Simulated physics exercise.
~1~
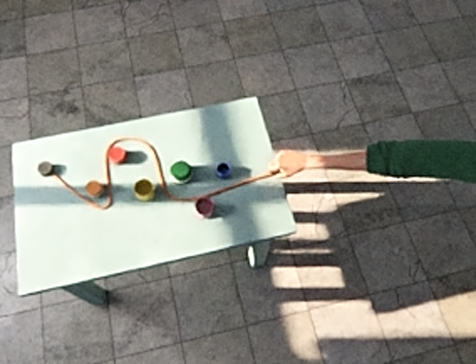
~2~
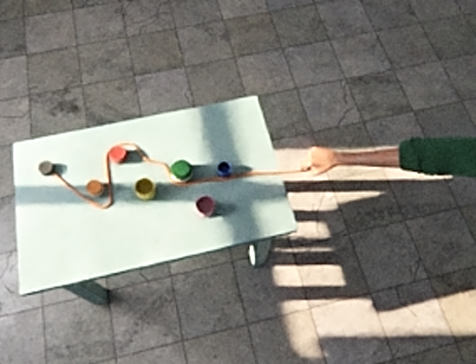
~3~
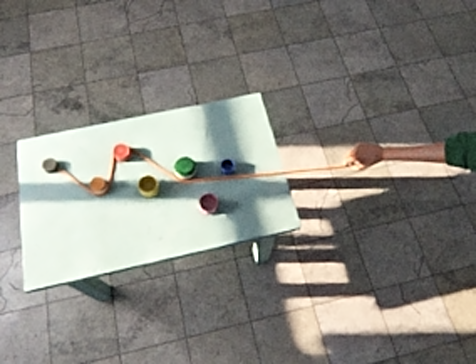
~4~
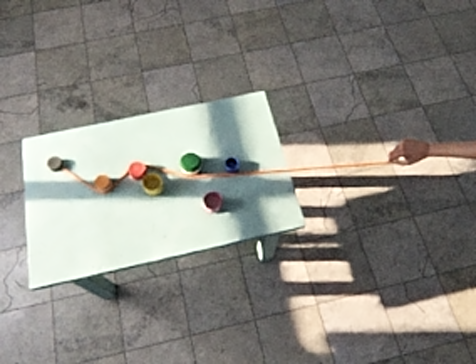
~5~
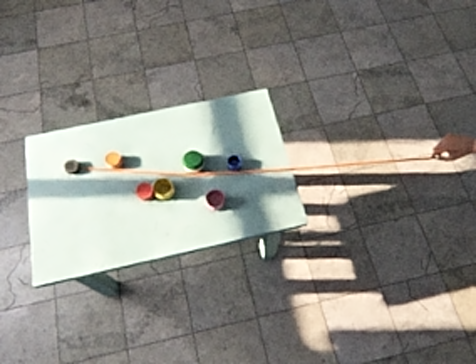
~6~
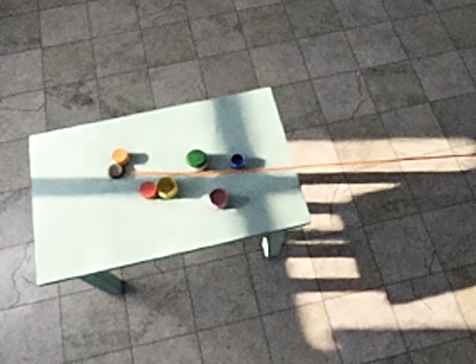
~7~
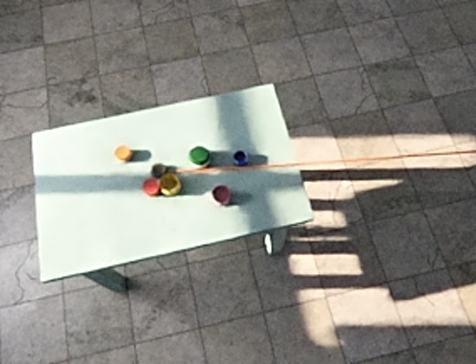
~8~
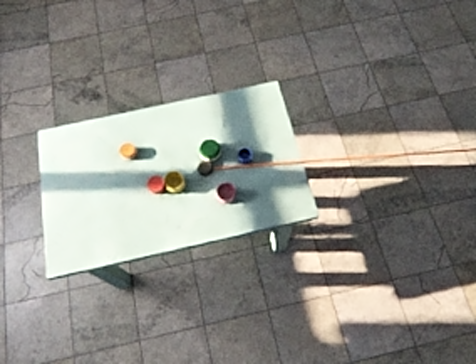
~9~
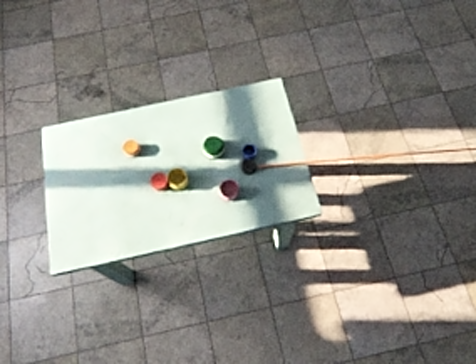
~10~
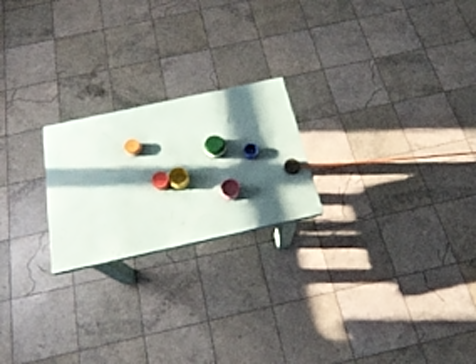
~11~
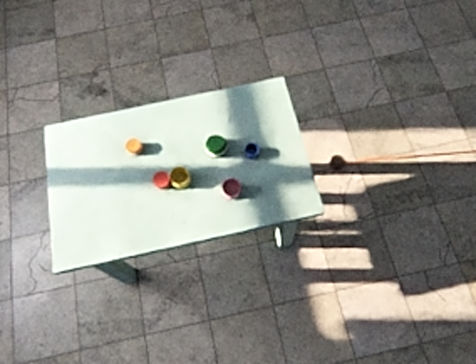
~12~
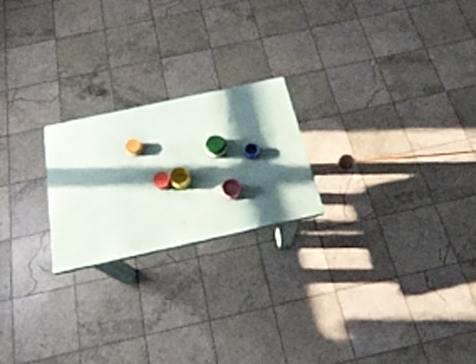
The clip shows a hand pulling an orange cord threaded among colorful round containers on a pale table, shifting the red and orange ones noticeably and others slightly as it straightens. A small dark round object slides rightward between them and leaves the table's right edge, while the containers remain upright.
